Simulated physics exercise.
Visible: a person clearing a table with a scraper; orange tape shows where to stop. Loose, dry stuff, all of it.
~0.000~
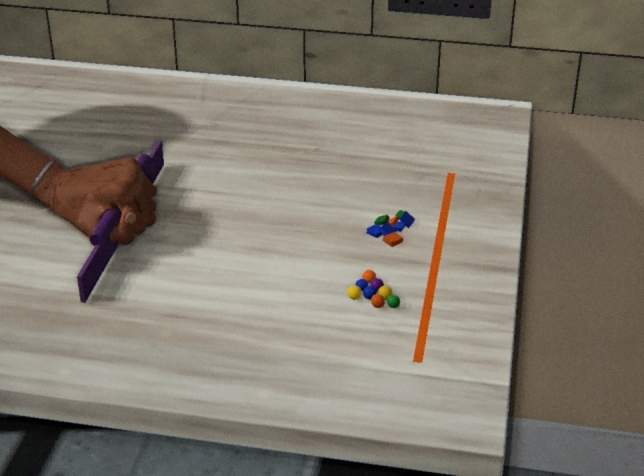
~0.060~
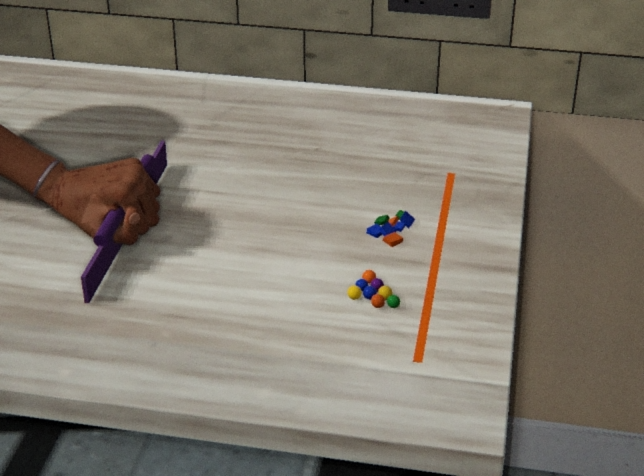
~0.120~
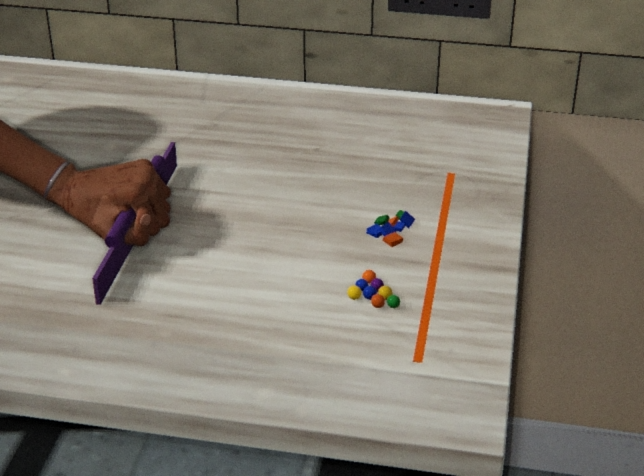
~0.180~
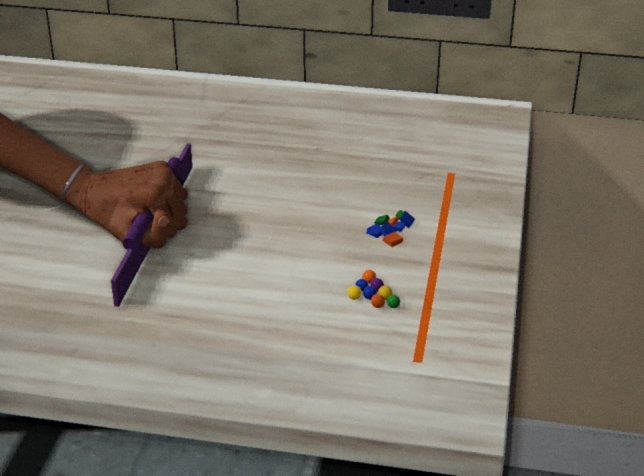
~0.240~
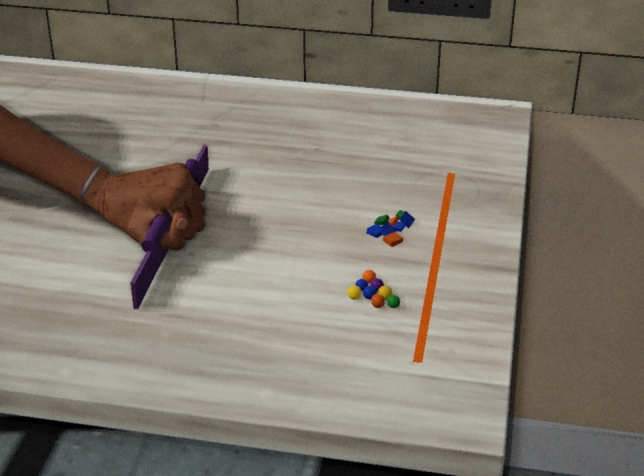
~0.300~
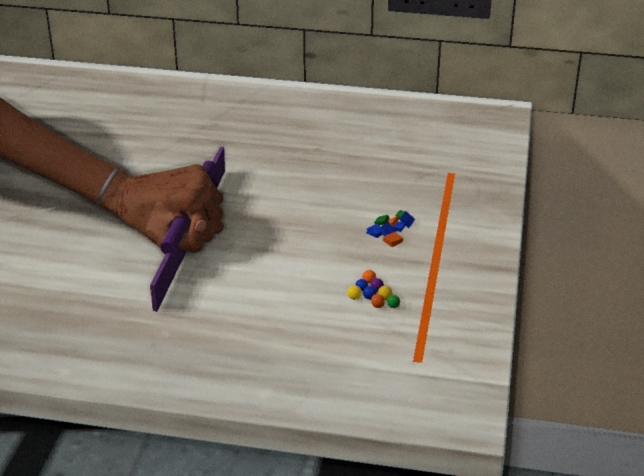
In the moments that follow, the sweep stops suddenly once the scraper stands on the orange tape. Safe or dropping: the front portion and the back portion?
In the end the front portion sends some to the floor, and the back portion keeps clear of the drop.
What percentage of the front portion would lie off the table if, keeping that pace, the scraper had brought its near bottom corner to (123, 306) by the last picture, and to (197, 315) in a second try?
First pace 60 %, second pace 100 %.
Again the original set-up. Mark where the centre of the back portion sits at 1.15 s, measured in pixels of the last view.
Its middle is roughly at (466, 229) in the last frame.
Around 0.71 s, scraper still moving, near (318, 223); front portion all on the table, its front near (394, 302); back portion all on the table, its front near (407, 219).
Around 1.15 s, scraper stopped at the orange tape; front portion all on the table, its front near (475, 290); back portion all on the table, its front near (474, 231).
Around 1.43 s, scraper stopped at the orange tape; front portion all over the edge; back portion all on the table, its front near (478, 232).
Finally (1.7 s), scraper stopped at the orange tape; front portion all over the edge; back portion all on the table, its front near (478, 232).
